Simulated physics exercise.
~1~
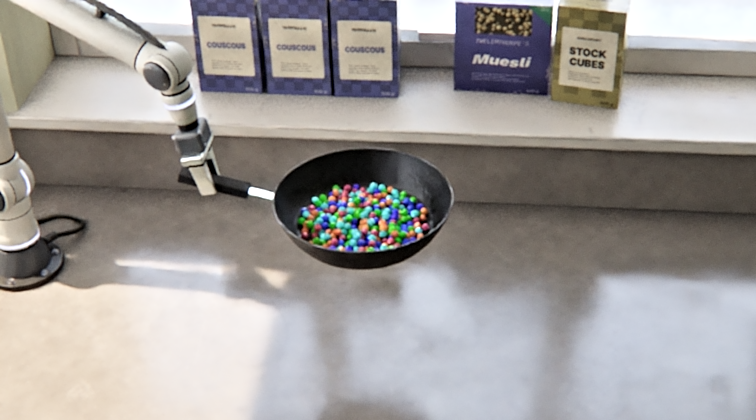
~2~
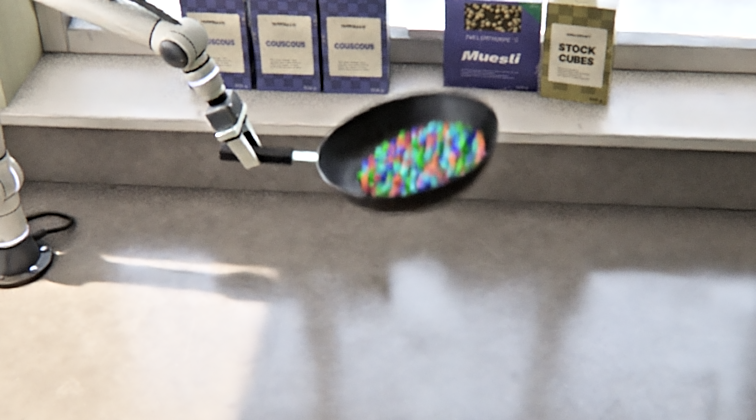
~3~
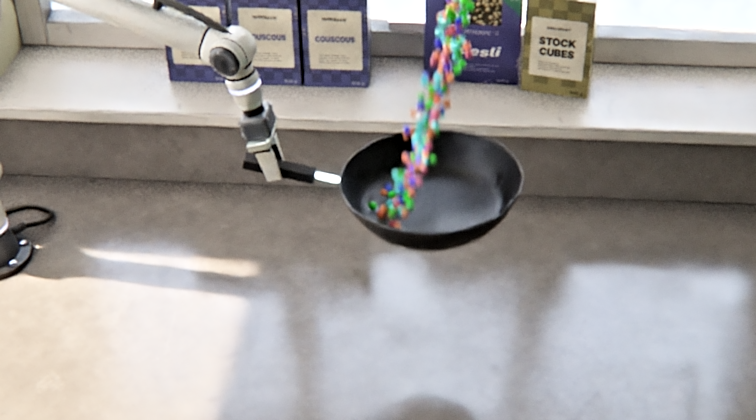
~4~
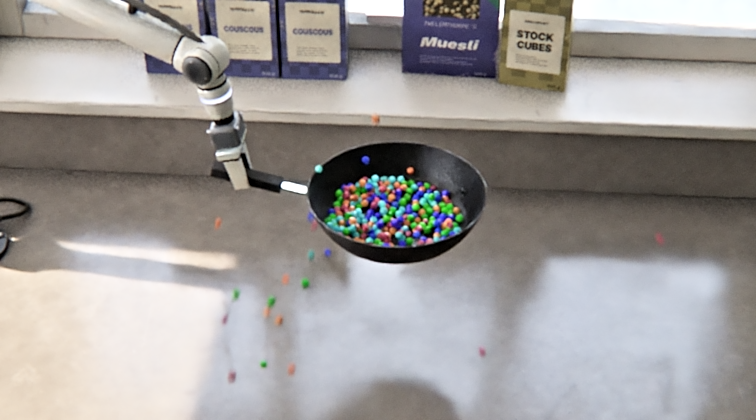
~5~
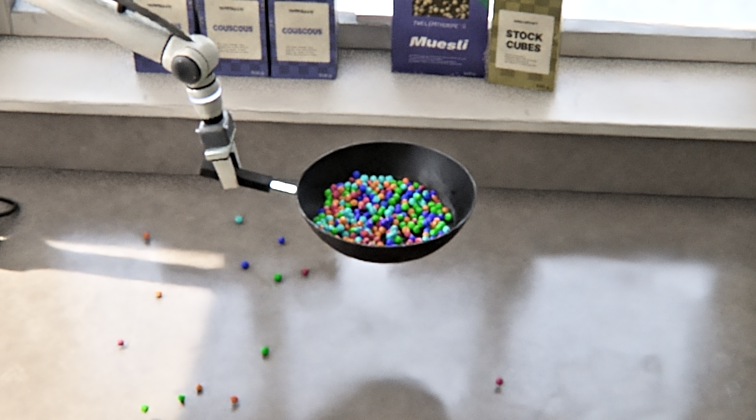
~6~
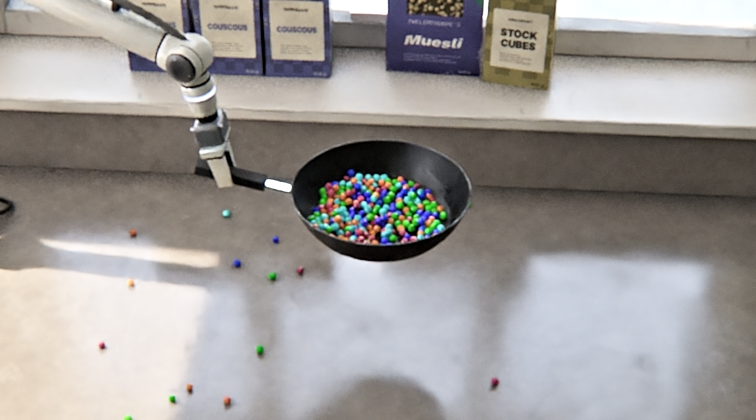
Robot arm tossing colourful round sweets in a black frying pan, catching most while a few scatter across the grey counter.
